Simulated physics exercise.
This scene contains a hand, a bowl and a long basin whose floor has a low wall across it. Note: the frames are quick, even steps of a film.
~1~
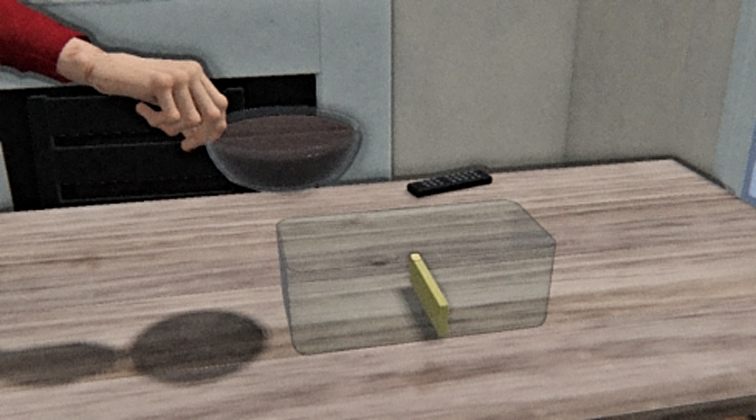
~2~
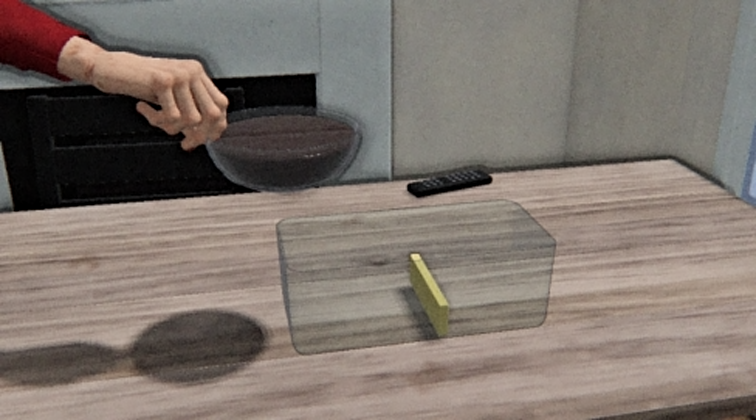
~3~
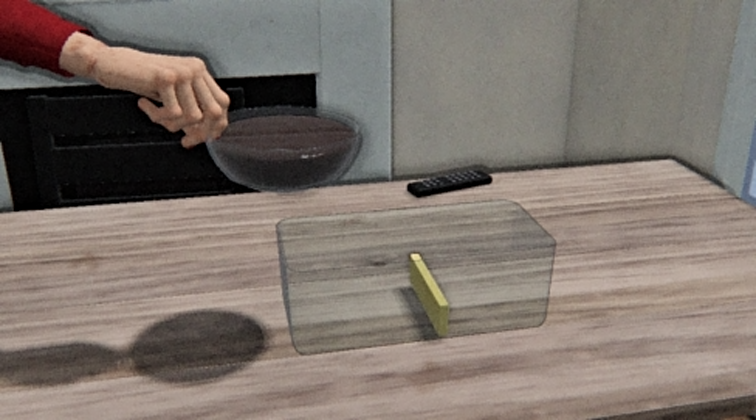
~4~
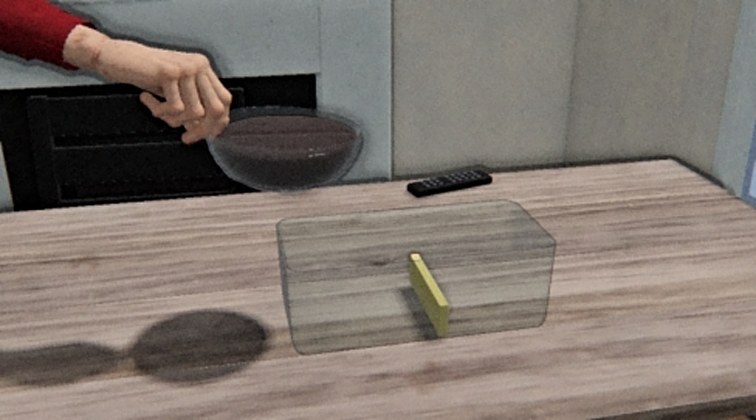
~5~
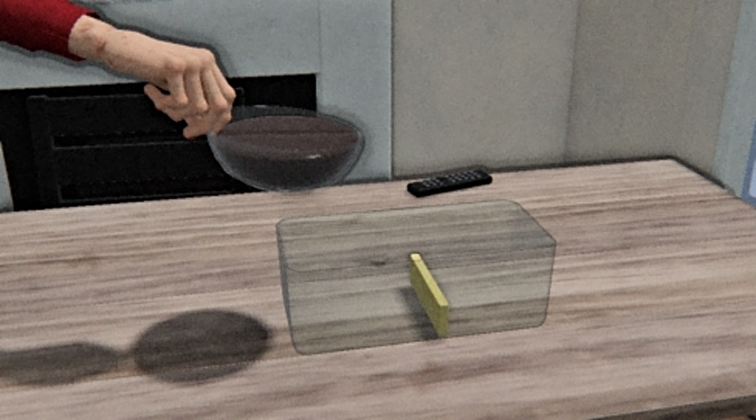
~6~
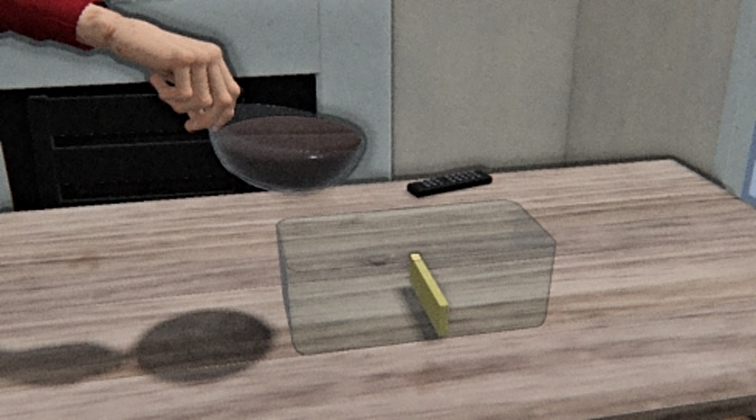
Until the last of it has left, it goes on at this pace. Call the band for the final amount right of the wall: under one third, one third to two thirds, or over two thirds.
Band: Under one third.
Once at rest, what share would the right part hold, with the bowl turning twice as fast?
Estimate: Around 15 %.
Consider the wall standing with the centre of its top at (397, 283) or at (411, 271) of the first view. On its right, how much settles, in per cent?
65 per cent first, then 40 per cent.
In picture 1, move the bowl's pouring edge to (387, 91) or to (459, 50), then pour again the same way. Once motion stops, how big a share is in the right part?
Near 65 in a hundred first, near 65 in a hundred second.
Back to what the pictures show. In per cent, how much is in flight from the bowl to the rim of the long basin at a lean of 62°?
It's close to 35 per cent.
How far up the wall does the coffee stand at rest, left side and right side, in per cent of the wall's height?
Roughly 70 left of the wall, roughly 20 right of it.
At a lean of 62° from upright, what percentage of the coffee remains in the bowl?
30 per cent or so.
A moment on, the bowl is tipped part way and 32 per cent is still to pour, 29 is left of the wall and 7 right of it.
Next, the bowl is tipped on its side and 1 per cent is still to pour, 82 is left of the wall and 13 right of it.
Then the bowl is tipped right over and 0 per cent is still to pour, 83 is left of the wall and 16 right of it.
Later the bowl is tipped right over and 0 per cent is still to pour, 83 is left of the wall and 16 right of it.
At rest 83 per cent lies left of the wall, 16 right of it and 1 outside.
